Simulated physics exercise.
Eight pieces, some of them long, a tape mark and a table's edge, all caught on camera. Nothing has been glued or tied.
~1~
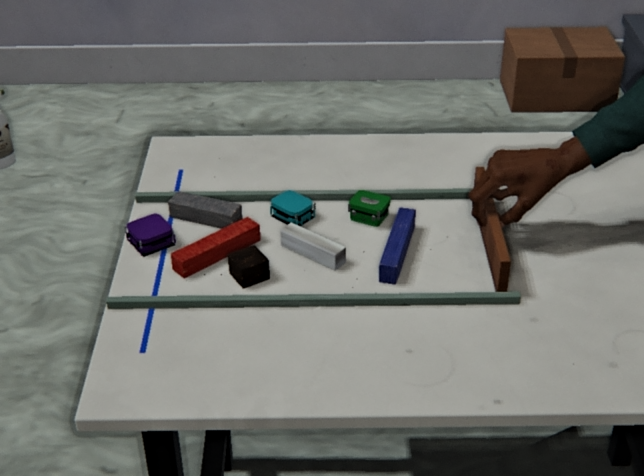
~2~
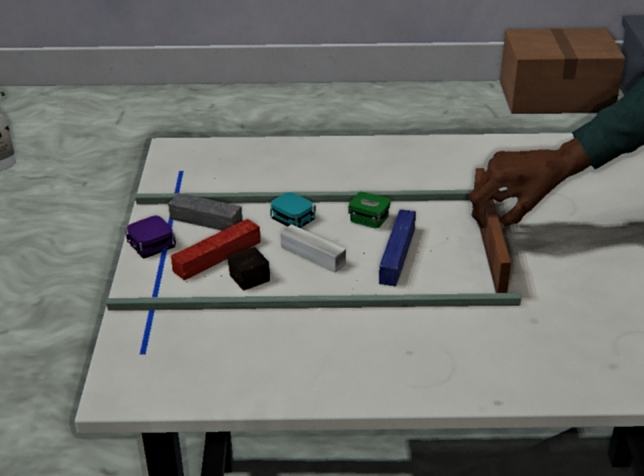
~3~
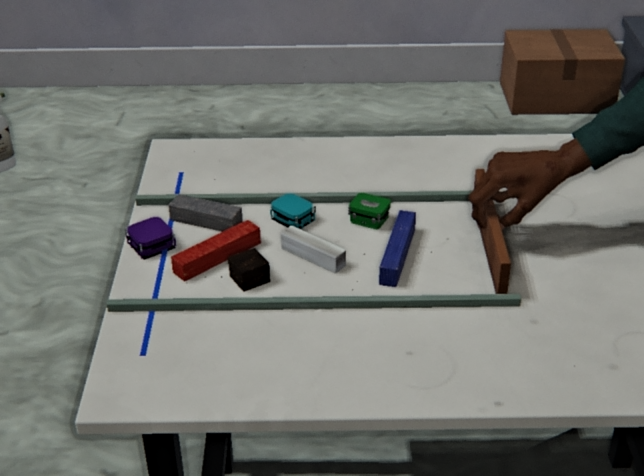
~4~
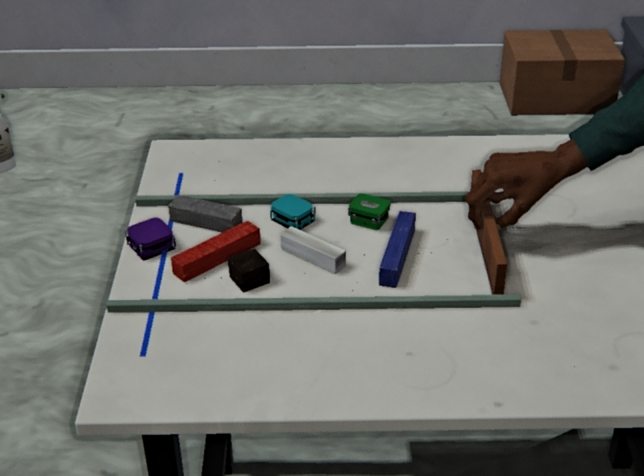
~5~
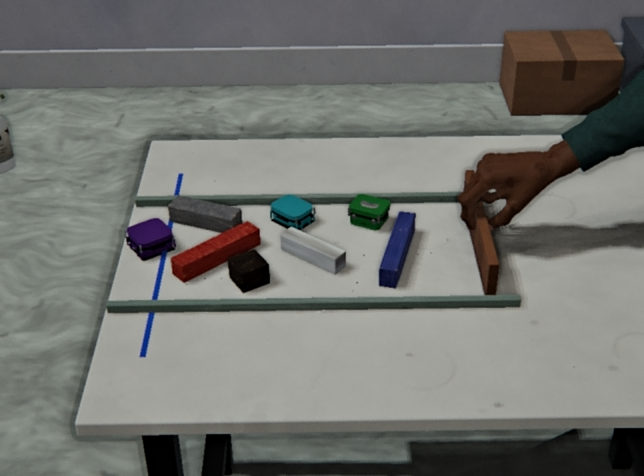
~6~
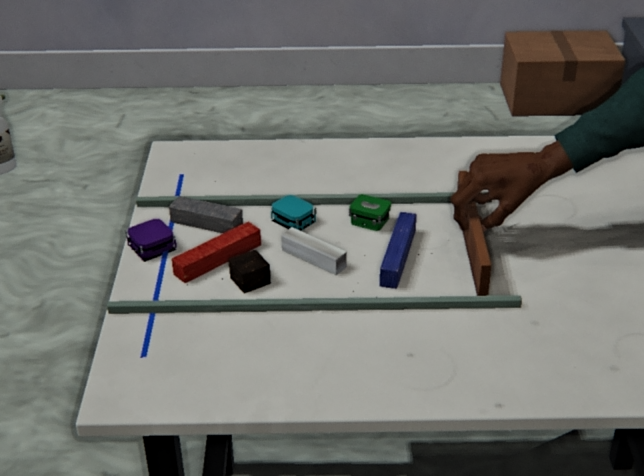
On a white table, a hand slides a brown board slightly left toward eight still pieces.
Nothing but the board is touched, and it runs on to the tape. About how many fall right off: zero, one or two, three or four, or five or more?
I predict the tally of drops will be above two but under five.
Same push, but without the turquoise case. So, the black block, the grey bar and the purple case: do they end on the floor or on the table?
Black block still up, grey bar down, purple case down.
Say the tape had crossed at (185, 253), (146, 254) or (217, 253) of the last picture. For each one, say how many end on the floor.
It would be 2, 6 and 0.
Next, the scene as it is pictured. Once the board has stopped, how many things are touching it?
It's touching 2 at the end.
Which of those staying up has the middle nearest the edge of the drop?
The one out in front is the black block.
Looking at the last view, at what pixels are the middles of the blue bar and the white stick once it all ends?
Around (154, 253) and around (138, 248).
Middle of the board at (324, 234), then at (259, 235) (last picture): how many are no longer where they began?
Counts: 4 and 7.
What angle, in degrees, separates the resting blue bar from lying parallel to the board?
Somewhere near 0 degrees, I'd say.
A little later, none off yet; purple case at rest near (151, 240); grey bar at rest near (206, 216); red bar at rest near (218, 251).
Next, none off yet; purple case at rest near (151, 240); grey bar at rest near (204, 216); red bar at rest near (217, 251).
Later still, none off yet; purple case shifted a little near (137, 241); grey bar shifted about its own width near (150, 218); red bar shifted about its own width near (159, 263).
When it is over, the number that fall off is three or four; down, turquoise case, red bar, grey bar and purple case.
